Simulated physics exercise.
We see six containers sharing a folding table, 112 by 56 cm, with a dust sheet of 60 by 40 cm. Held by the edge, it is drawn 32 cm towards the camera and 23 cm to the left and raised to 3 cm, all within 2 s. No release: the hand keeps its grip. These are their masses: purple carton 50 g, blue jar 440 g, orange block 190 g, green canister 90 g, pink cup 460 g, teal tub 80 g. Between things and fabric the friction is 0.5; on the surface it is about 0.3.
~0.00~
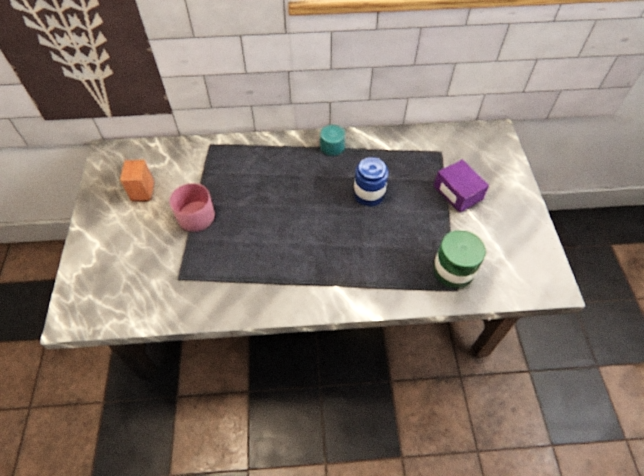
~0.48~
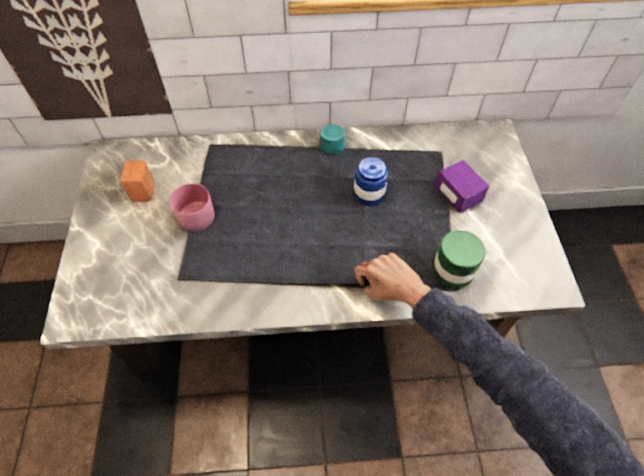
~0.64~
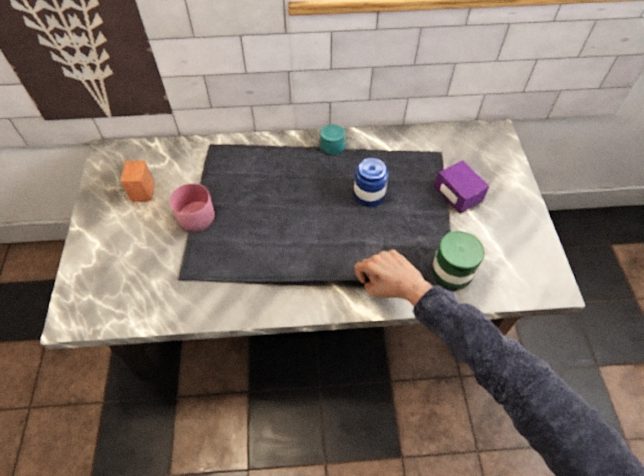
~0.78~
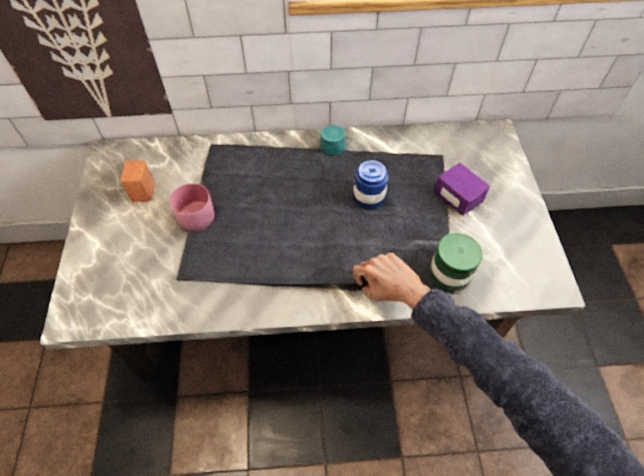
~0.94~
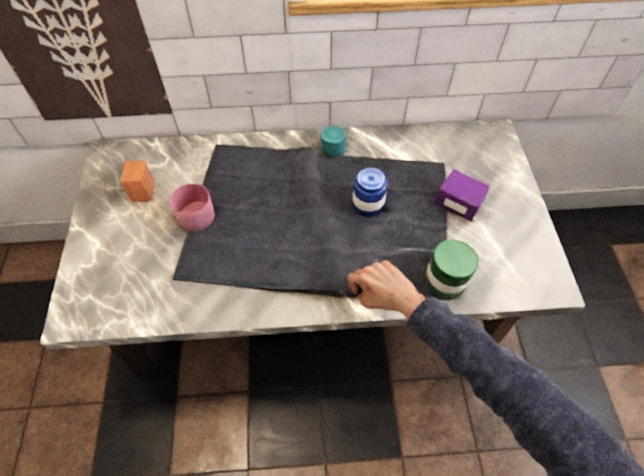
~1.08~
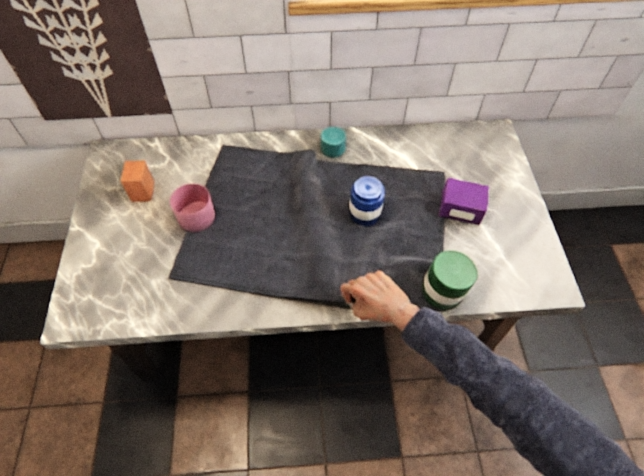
The footage shows a hand reaching in to grip the front edge of a dark cloth on a table holding six containers, then pulling it slightly forward and left, wrinkling it as the blue jar, green canister and purple carton shift slightly.
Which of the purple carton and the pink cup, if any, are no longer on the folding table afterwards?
I think the purple carton will hold out up there. I think the pink cup will hold out up there.
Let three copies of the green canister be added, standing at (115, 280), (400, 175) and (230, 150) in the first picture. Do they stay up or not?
In that order: Stays on, goes over, stays on.
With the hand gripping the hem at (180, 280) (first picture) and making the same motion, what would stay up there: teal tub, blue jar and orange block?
Result: Teal tub keeps its place; blue jar keeps its place; orange block keeps its place.
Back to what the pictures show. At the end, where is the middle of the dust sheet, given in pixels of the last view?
Its centre lands at about (298, 352).
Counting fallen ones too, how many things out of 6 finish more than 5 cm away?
4 in all.
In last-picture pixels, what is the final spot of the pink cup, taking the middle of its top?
It comes to rest at about (210, 252).
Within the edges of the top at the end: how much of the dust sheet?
Share within the edges: Approx. 35 %.
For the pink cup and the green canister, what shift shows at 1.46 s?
Pink cup 2 cm, green canister 15 cm.
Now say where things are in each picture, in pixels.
Purple carton (464, 178); pink cup (189, 198); dust sheet corners (178, 280) (210, 144) (442, 152) (458, 291), in the first frame.
Dust sheet corners (178, 280) (210, 144); grip (364, 284), in the second frame.
Dust sheet corners (178, 280) (210, 144); grip (364, 281), in the third frame.
Purple carton (464, 181); blue jar (372, 171); green canister (460, 251); dust sheet corners (177, 280) (211, 144); grip (362, 284), in the fourth frame.
Purple carton (465, 187); blue jar (371, 178); green canister (456, 258); dust sheet corners (173, 279) (216, 144); grip (357, 292), in the fifth frame.
Purple carton (467, 194); pink cup (190, 199); dust sheet corners (168, 278) (223, 145) (446, 311); grip (351, 302), in the sixth frame.
After 1.5 s, 90 % of the dust sheet is still over the top; purple carton 10 cm off its start, pink cup 2 cm off its start, blue jar 16 cm off its start.
After 1.8 s, 75 % of the dust sheet is still over the top; purple carton 14 cm off its start, pink cup 6 cm off its start, green canister over the edge.
After 2.2 s, 55 % of the dust sheet is still over the top; purple carton 14 cm off its start at (458, 228), pink cup 12 cm off its start at (209, 240), blue jar 37 cm off its start at (313, 307).
After 2.6 s, 40 % of the dust sheet is still over the top; pink cup 15 cm off its start, purple carton 14 cm off its start, blue jar over the edge.
After 4.2 s, 35 % of the dust sheet is still over the top; pink cup 15 cm off its start at (210, 252), purple carton 14 cm off its start at (458, 228), blue jar over the edge, green canister over the edge.
